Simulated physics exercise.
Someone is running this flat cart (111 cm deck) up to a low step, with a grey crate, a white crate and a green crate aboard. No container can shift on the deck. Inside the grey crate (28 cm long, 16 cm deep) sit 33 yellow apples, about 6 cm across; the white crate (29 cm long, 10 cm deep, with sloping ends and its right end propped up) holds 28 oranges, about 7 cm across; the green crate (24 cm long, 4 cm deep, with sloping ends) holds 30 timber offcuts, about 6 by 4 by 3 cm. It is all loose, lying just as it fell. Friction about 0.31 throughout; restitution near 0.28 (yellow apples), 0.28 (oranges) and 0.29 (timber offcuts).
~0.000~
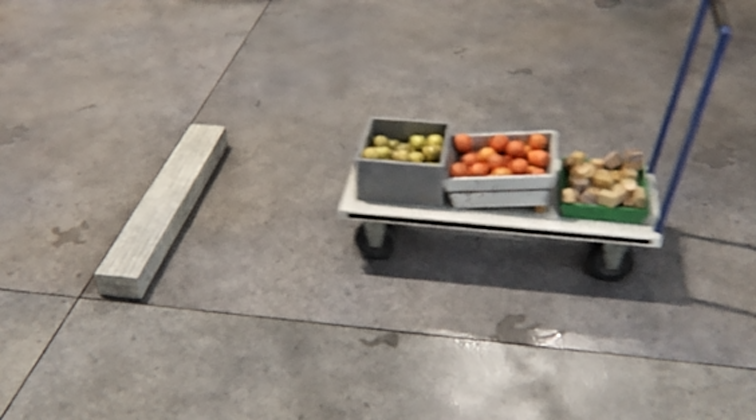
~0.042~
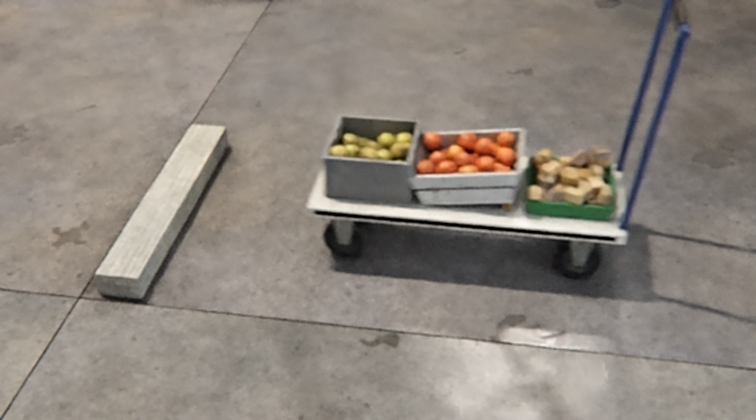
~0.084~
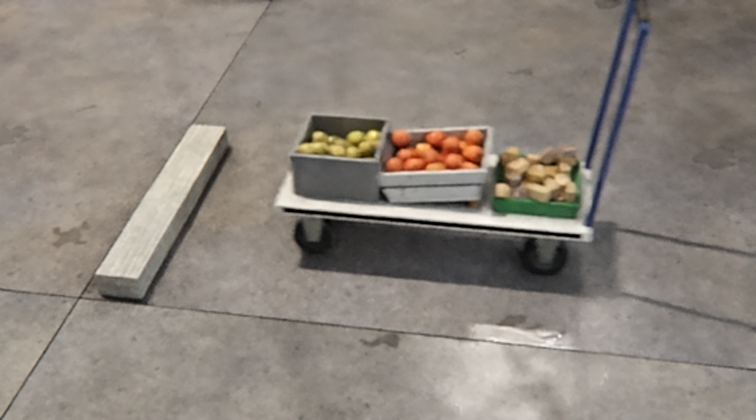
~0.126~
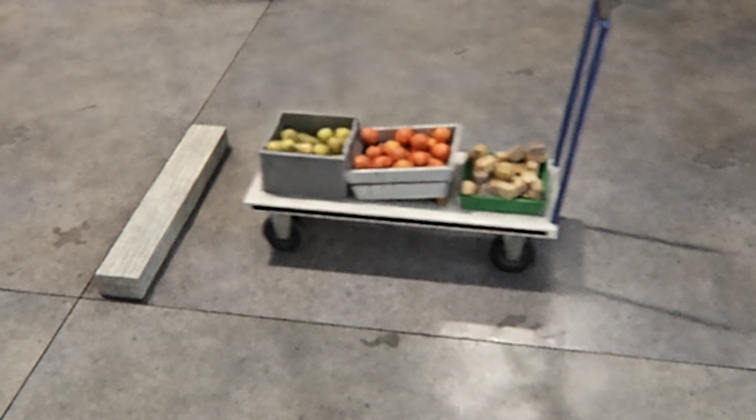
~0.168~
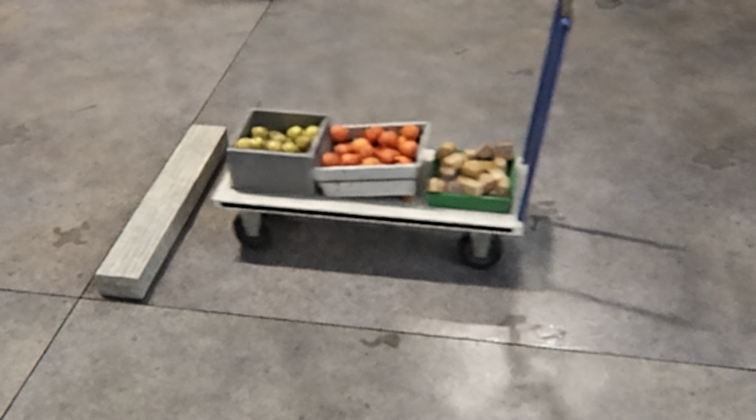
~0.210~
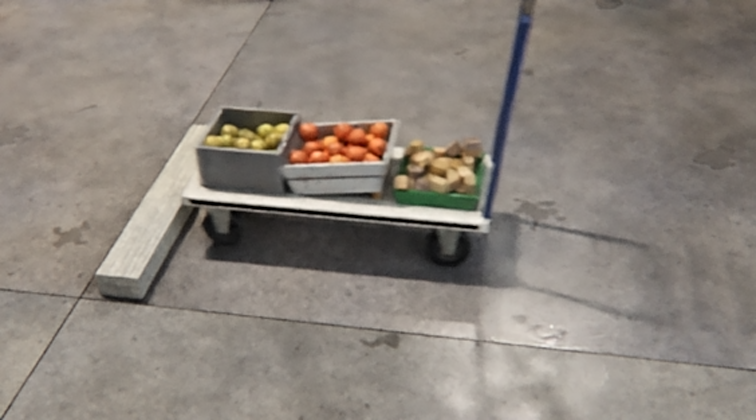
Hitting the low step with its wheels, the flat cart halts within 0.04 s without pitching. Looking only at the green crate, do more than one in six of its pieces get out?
Yes.
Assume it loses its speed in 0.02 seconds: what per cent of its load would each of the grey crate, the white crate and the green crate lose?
In that case grey crate 0, white crate 20 and green crate 40 per cent.
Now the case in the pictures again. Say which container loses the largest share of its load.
The green crate.
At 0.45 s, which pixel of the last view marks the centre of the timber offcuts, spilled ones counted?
Near (392, 166).
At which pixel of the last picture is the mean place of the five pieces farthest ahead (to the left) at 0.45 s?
(196, 137).
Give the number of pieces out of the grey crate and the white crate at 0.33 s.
Roughly - grey crate: 0; white crate: 0.
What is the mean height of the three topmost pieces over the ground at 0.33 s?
44 cm.
After 0.23 s, impact.
After 0.33 s, 0 of 33 out of the grey crate, 0 of 28 out of the white crate and 4 of 30 out of the green crate.
After 0.45 s, 0 of 33 out of the grey crate, 2 of 28 out of the white crate and 10 of 30 out of the green crate.
After 0.68 s, 0 of 33 out of the grey crate, 4 of 28 out of the white crate and 11 of 30 out of the green crate.
Final count (at 1.18 s), 0 of 33 out of the grey crate, 4 of 28 out of the white crate and 13 of 30 out of the green crate. Asked share, 13 of 30, 43 per cent.
